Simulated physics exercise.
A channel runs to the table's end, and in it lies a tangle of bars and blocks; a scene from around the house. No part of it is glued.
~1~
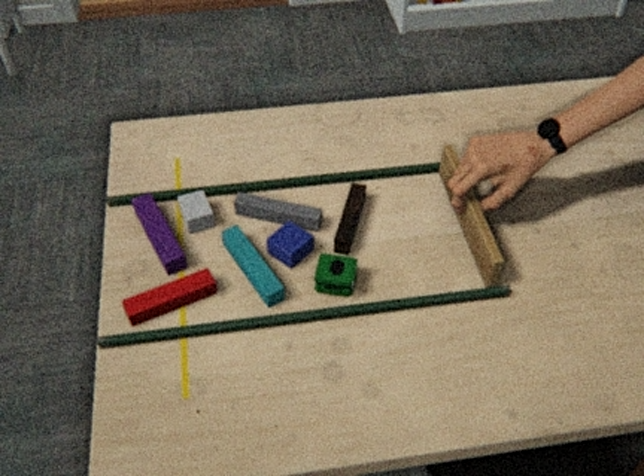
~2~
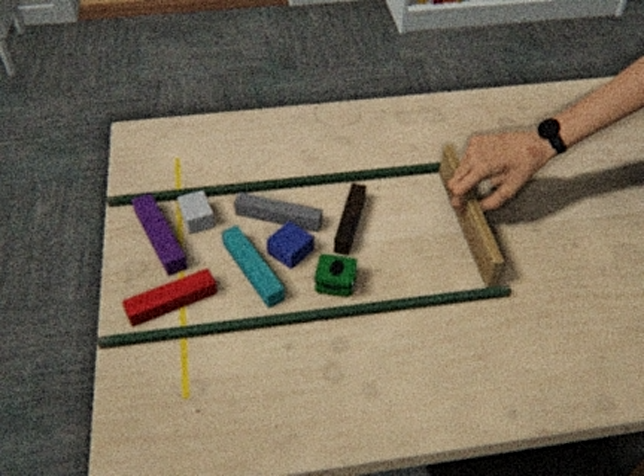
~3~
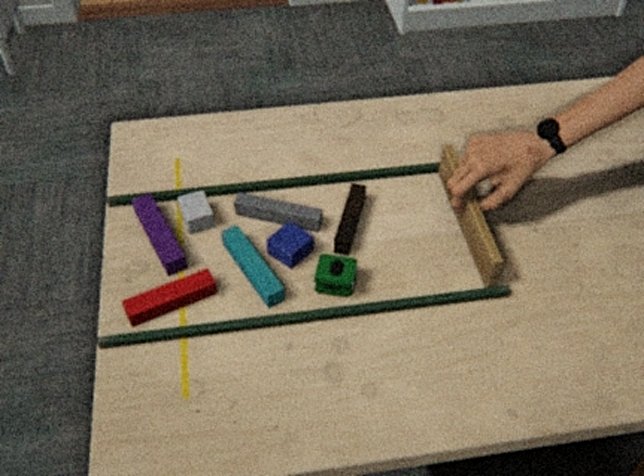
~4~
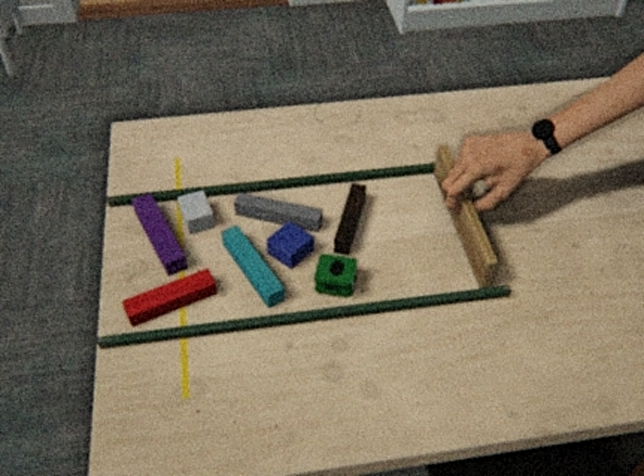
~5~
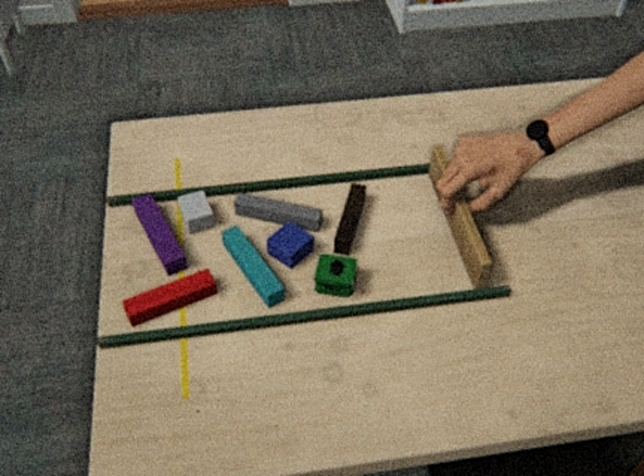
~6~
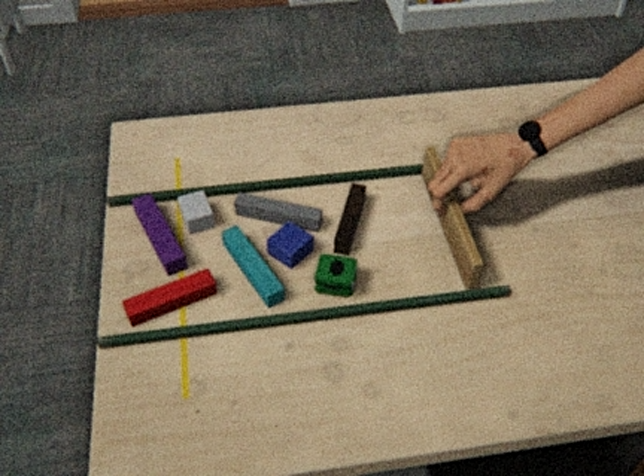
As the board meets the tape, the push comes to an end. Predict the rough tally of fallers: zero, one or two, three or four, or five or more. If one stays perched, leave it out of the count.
Lost: One or two.
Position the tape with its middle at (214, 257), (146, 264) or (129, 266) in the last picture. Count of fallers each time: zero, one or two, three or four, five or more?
Result per tape, as listed: Zero; three or four; more than four.
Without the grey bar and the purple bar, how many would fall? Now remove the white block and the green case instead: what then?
First 1, then 1.
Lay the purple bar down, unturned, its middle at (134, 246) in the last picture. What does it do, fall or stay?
Result: The purple bar ends down.
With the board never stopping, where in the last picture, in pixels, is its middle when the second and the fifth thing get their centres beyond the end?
First: Around (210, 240). Next: Around (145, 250).
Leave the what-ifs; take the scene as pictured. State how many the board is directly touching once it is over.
It is in contact with 2.
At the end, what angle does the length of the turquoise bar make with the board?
I'd put it at about 20°.
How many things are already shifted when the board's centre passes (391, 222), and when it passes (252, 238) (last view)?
First position 0; second position 8.
Soon after, none off yet; purple bar at rest near (159, 233); red stick at rest near (171, 297); white block at rest near (196, 212).
At rest, the number that fall off is one or two; fallen, red stick and purple bar.
